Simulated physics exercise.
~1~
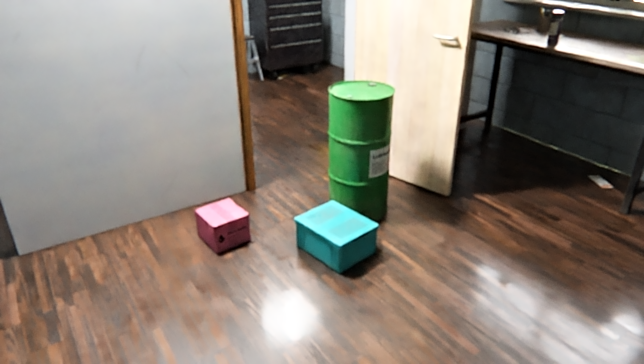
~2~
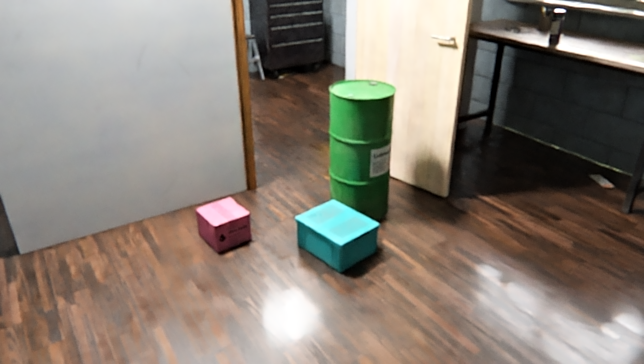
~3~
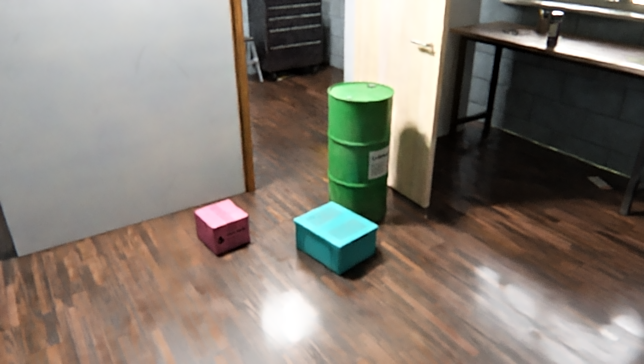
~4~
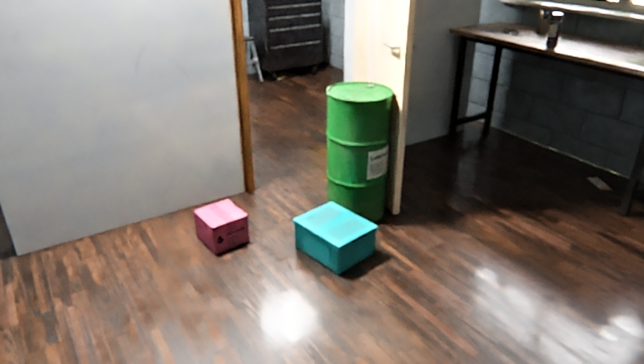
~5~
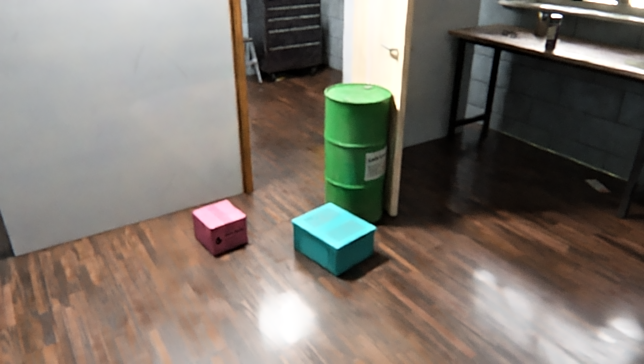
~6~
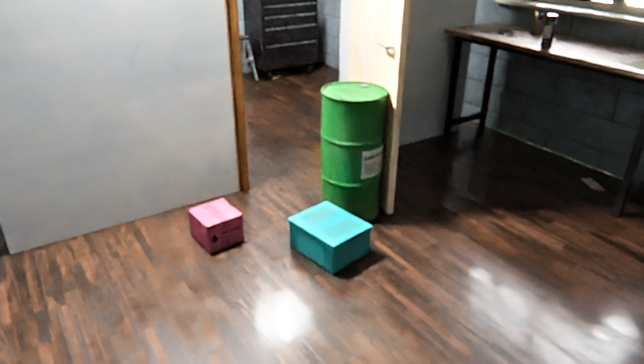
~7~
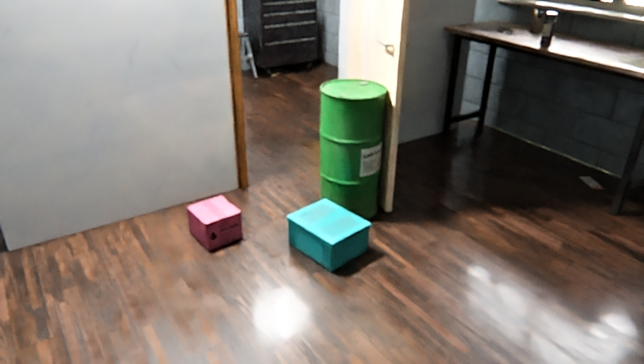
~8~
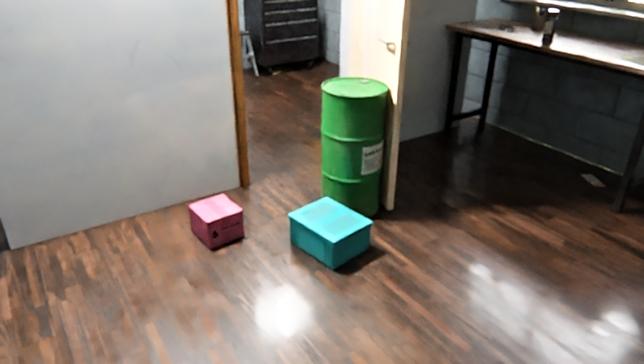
A pale wooden door behind a tall green drum swung partway toward the doorway, then stopped beside the drum, still open. The drum, a pink box and a turquoise tote stayed put on the shiny wood floor while the view swayed slightly.
